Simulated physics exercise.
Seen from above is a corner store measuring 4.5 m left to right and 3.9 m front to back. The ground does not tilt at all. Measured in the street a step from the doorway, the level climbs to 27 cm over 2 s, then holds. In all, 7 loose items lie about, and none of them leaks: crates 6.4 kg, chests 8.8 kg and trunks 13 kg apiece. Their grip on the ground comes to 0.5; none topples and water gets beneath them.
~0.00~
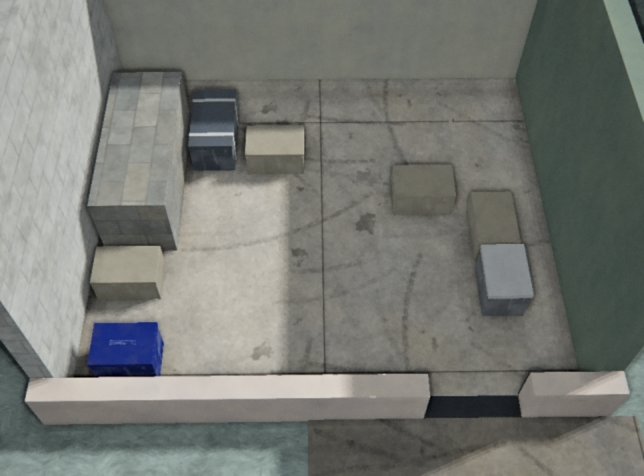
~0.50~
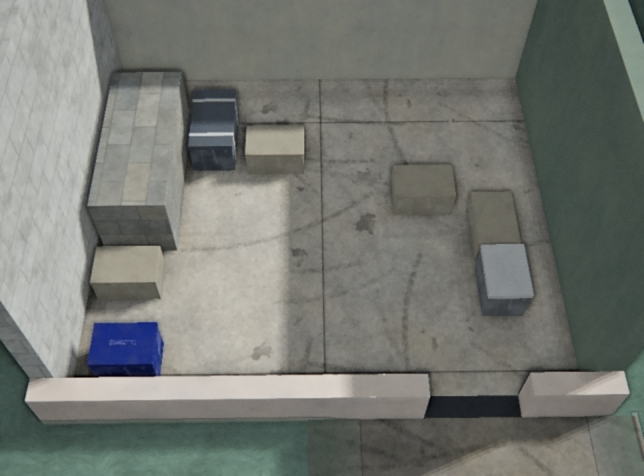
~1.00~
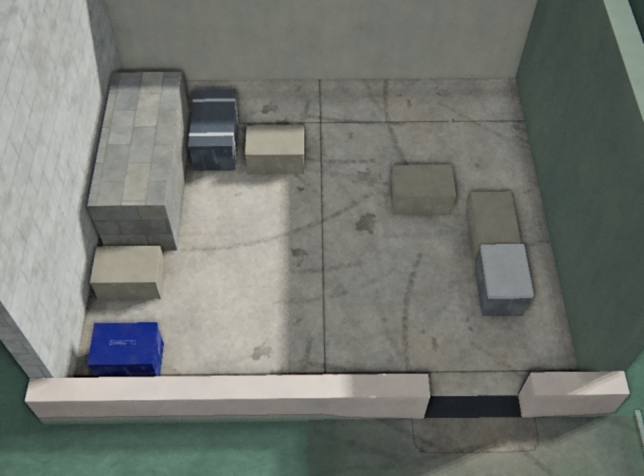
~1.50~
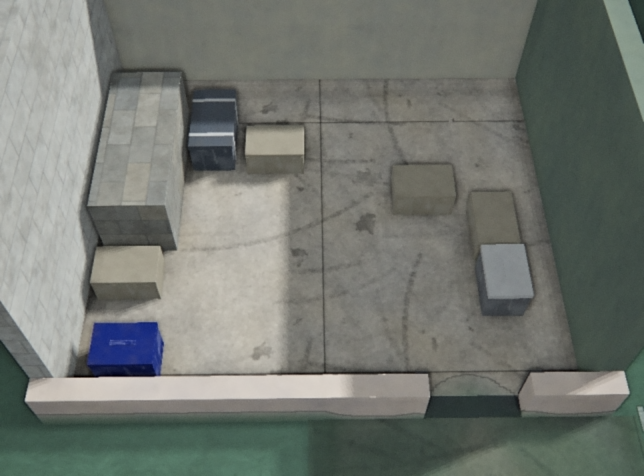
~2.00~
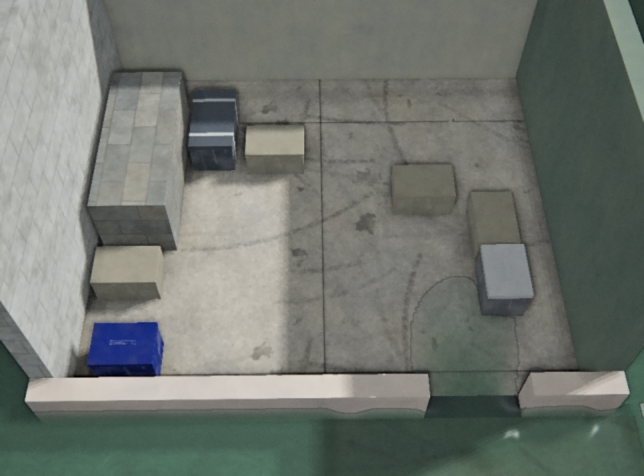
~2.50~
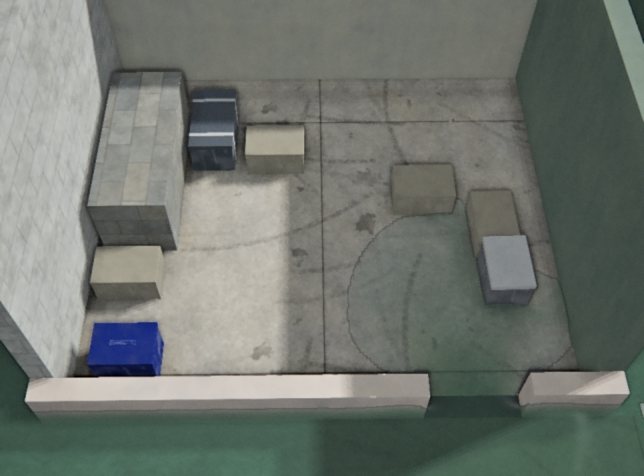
Greenish water spreads over the street outside a walled room seen from above, holding boxes and one blue chest near the front left corner. It then enters through the front doorway and fans across the floor at right, where a pale grey box shifts slightly backward while the others stay still.
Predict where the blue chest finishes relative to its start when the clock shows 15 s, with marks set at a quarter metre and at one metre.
It finishes between the two marks.
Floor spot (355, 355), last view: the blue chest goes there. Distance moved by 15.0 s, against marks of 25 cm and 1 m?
In that run it wanders far off.
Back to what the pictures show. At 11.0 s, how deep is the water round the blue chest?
I'd put it at about 11 cm.
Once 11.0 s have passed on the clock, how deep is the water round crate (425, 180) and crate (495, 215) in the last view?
Roughly 6 and 13 cm.
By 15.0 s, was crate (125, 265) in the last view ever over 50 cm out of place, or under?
I'd say beneath it.
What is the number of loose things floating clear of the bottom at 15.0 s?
It comes to 7 of them.
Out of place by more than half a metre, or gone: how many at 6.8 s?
Count: 4.
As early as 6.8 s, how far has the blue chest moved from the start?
0 cm, give or take.
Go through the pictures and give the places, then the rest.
The first picture shows the blue chest at (123, 343) rests on the ground; water covers 0.0 m2; 0 of 7 have shifted.
The second picture shows the blue chest at (123, 343) rests on the ground; water covers 0.0 m2; 0 of 7 have shifted.
The third picture shows the blue chest at (123, 343), on the bottom; water covers 0.0 m2; 0 of 7 have shifted.
The fourth picture shows the blue chest at (123, 343), on the bottom; 0.1 m2 under water; 0 of 7 have shifted.
The fifth picture shows the blue chest at (123, 343) rests on the ground; water covers 0.9 m2; 0 of 7 have shifted.
The sixth picture shows the blue chest at (123, 343) rests on the ground; water covers 2.9 m2; 1 of 7 have shifted.
After 3.5 s the blue chest is near (123, 343), 0.0 m from its start, aground; 1 afloat.
After 6.8 s the blue chest is near (123, 343), 0.0 m from its start, aground; 5 afloat.
After 11.0 s the blue chest is near (98, 336), 0.2 m from its start, afloat; 7 afloat.
After 15.0 s the blue chest is near (141, 297), 0.4 m from its start, afloat; 7 afloat.
